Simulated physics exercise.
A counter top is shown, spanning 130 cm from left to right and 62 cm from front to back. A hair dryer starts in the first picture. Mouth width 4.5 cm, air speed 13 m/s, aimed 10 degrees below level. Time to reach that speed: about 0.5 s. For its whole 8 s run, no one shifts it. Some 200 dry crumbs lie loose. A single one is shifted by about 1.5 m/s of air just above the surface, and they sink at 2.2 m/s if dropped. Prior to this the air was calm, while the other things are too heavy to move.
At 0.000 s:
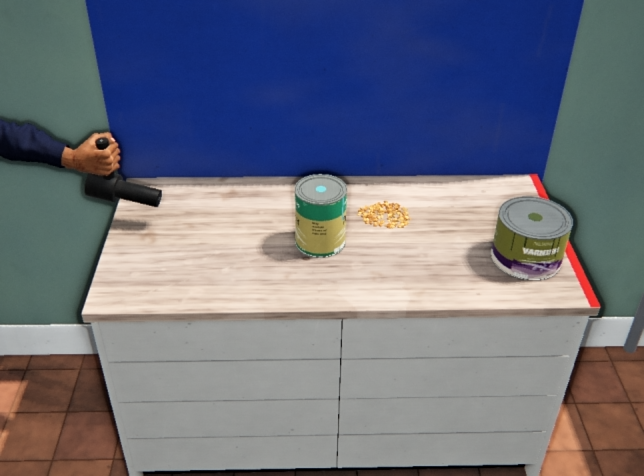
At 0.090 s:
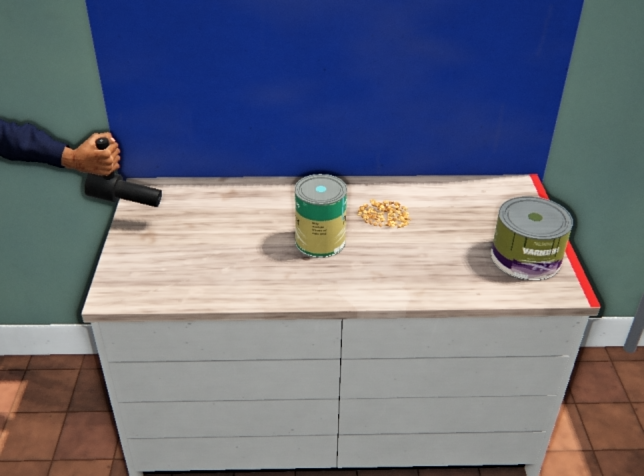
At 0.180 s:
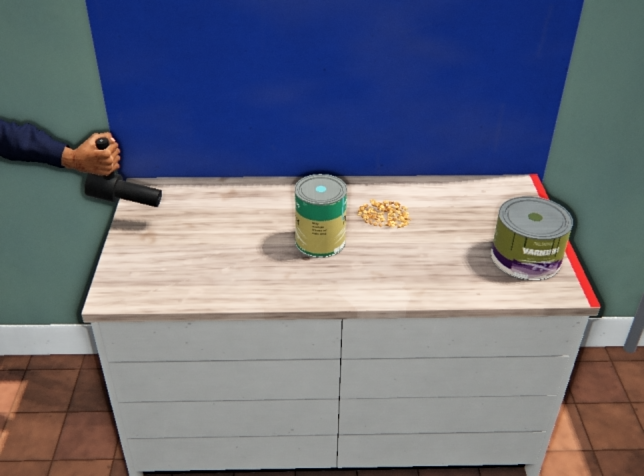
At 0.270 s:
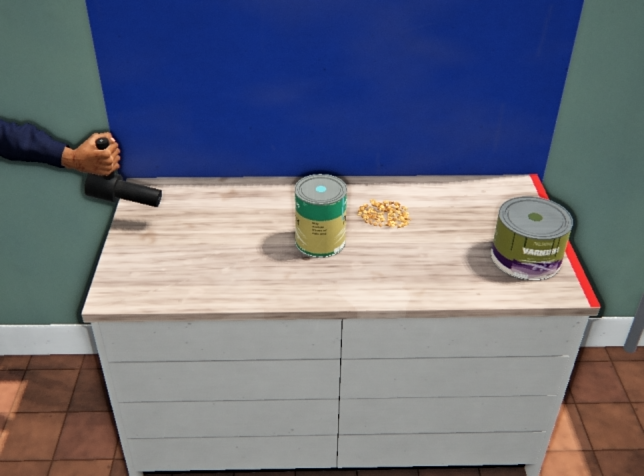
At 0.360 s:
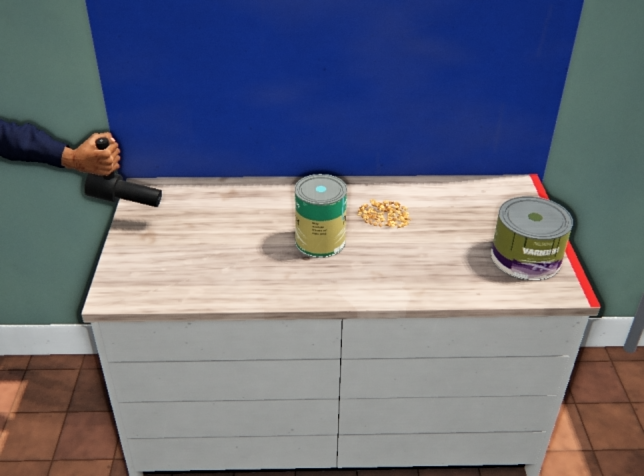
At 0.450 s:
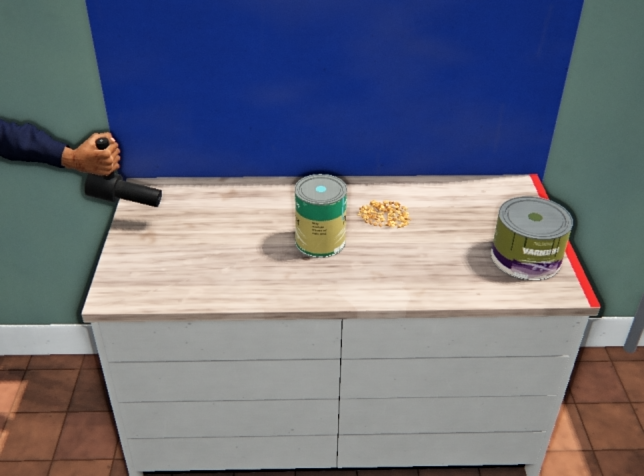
Nothing visibly moves, neither the dark-sleeved hand gripping a black hair dryer at the left, pointed right over the counter, nor the steady camera. The pale wood counter top, on white drawers, is seen from the front and above against a blue panel, green walls and terracotta tiles. A green-and-yellow tin stands mid-counter beside loose golden crumbs, with a wider olive-and-purple tin near the red right edge.
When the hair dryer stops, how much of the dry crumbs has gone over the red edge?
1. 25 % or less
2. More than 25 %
2.
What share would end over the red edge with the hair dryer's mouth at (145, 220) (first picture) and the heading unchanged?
You'd be looking at something like 0 in a hundred.
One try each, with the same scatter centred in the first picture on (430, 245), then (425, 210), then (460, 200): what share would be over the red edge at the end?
It goes 0 %, then 70 %, then 90 %.
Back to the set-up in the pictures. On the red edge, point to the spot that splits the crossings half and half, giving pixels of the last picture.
Median crossing point, approx. (543, 188).
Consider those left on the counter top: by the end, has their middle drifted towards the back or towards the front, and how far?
Toward the near side, roughly 5 cm.
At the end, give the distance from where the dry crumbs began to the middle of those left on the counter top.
Distance: Approx. 5 cm.
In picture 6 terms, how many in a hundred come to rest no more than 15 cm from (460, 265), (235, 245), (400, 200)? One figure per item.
Roughly 0 %, 0 % and 30 %, in that order.
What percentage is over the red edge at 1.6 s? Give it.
I reckon close to 60 %.
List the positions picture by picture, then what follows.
The middle of the dry crumbs is near (383, 214), none has stirred yet and the mouth of the hair dryer is at (159, 199), in the first picture.
The middle of the dry crumbs is near (383, 214), none has stirred yet and the red edge is centred on (565, 233), in the second picture.
The middle of the dry crumbs is near (383, 214), none has stirred yet, the top of a tin is at (321, 189) and the top of a large tin is at (535, 217), in the third picture.
The middle of the dry crumbs is near (383, 214) and none has stirred yet, in the fourth picture.
The middle of the dry crumbs is near (383, 214) and none has stirred yet, in the fifth picture.
The middle of the dry crumbs is near (383, 214) and none has stirred yet, in the sixth picture.
After 1.6 s, 56 % are over the red edge; the middle of those still in play is near (394, 221); 56 % have settled or left.
After 2.6 s, 60 % are over the red edge; the middle of those still in play is near (393, 221); 66 % have settled or left.
After 4.4 s, 62 % are over the red edge; the middle of those still in play is near (393, 221); 69 % have settled or left.
After 8.0 s, at the end, 64 % are over the red edge; the middle of those still in play is near (393, 220).
